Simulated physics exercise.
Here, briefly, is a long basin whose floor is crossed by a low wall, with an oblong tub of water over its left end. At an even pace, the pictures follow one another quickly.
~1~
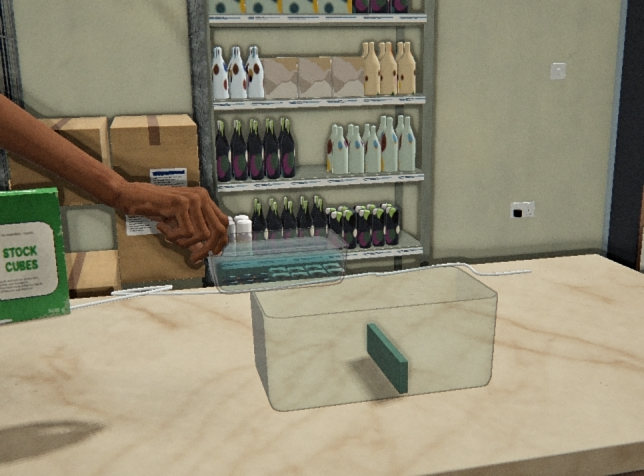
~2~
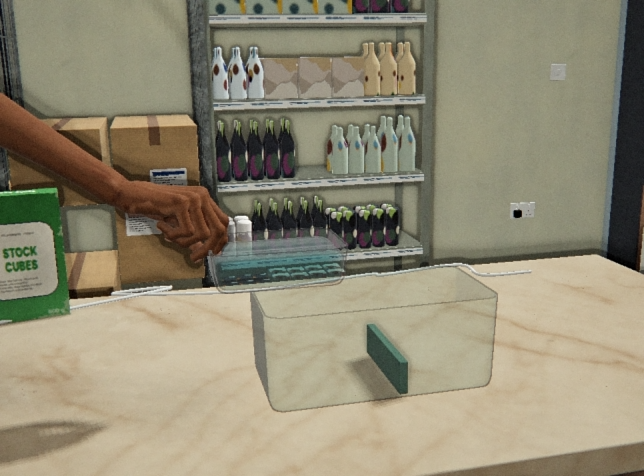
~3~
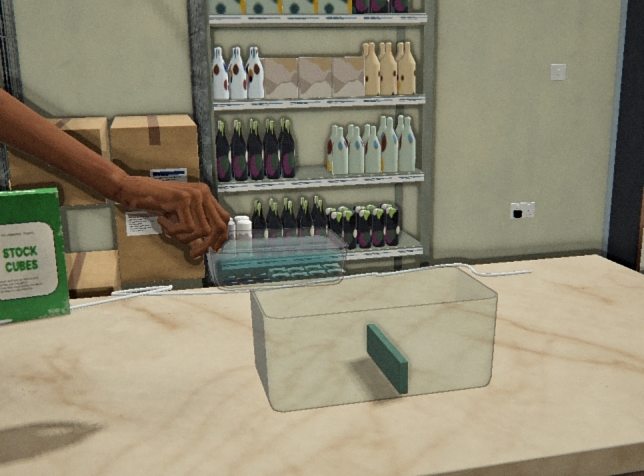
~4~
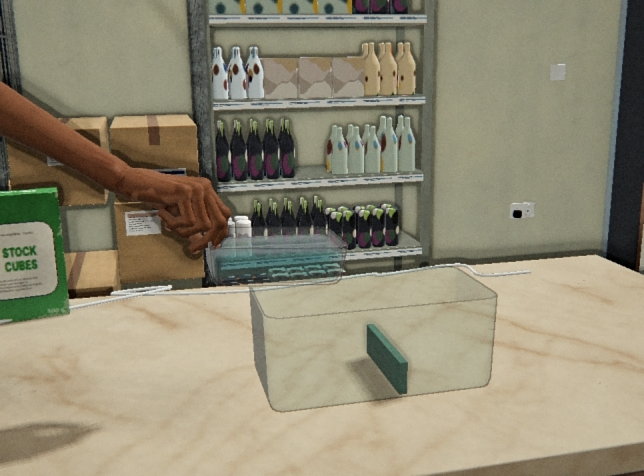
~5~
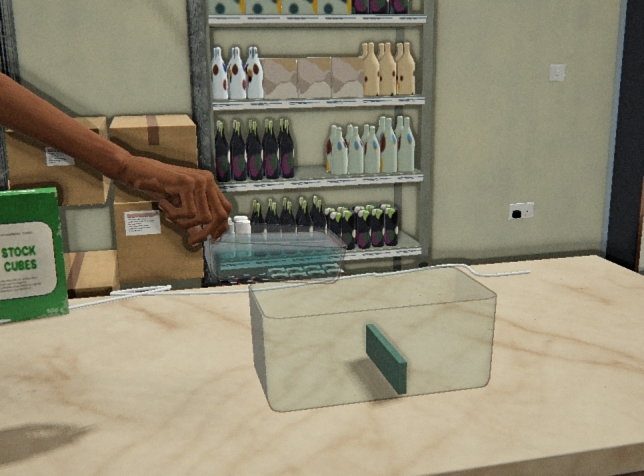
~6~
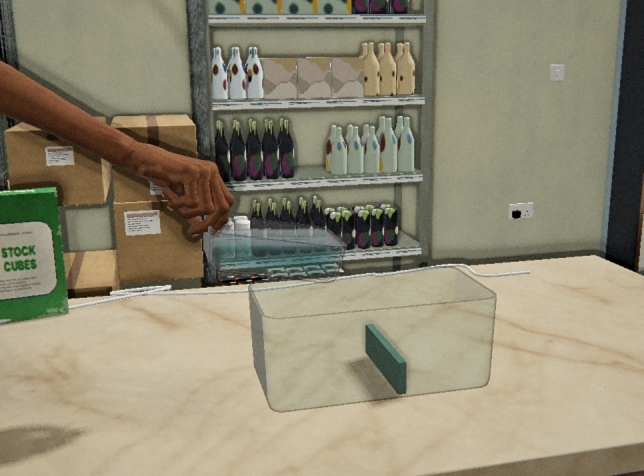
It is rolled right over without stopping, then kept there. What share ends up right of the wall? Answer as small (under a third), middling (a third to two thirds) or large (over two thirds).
Large, over two thirds.
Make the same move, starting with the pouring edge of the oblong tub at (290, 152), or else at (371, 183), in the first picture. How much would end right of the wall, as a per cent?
In order, roughly 50 percent and 65 percent.
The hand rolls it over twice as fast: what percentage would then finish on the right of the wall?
Near 70 in a hundred.
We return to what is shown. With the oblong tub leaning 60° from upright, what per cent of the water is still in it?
I'd reckon near 30 percent is still held at that tilt.
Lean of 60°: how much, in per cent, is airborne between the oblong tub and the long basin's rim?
Roughly 45 in a hundred.
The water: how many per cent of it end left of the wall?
Near 20 in a hundred.
A moment on, the oblong tub is tipped part way and 30 per cent is still to pour, 6 is left of the wall and 18 right of it.
Next, the oblong tub is tipped on its side and 5 per cent is still to pour, 12 is left of the wall and 75 right of it.
Then the oblong tub is tipped on its side and 0 per cent is still to pour, 21 is left of the wall and 73 right of it.
Later the oblong tub is tipped on its side and 0 per cent is still to pour, 22 is left of the wall and 74 right of it.
At rest 22 per cent lies left of the wall, 74 right of it and 4 outside.
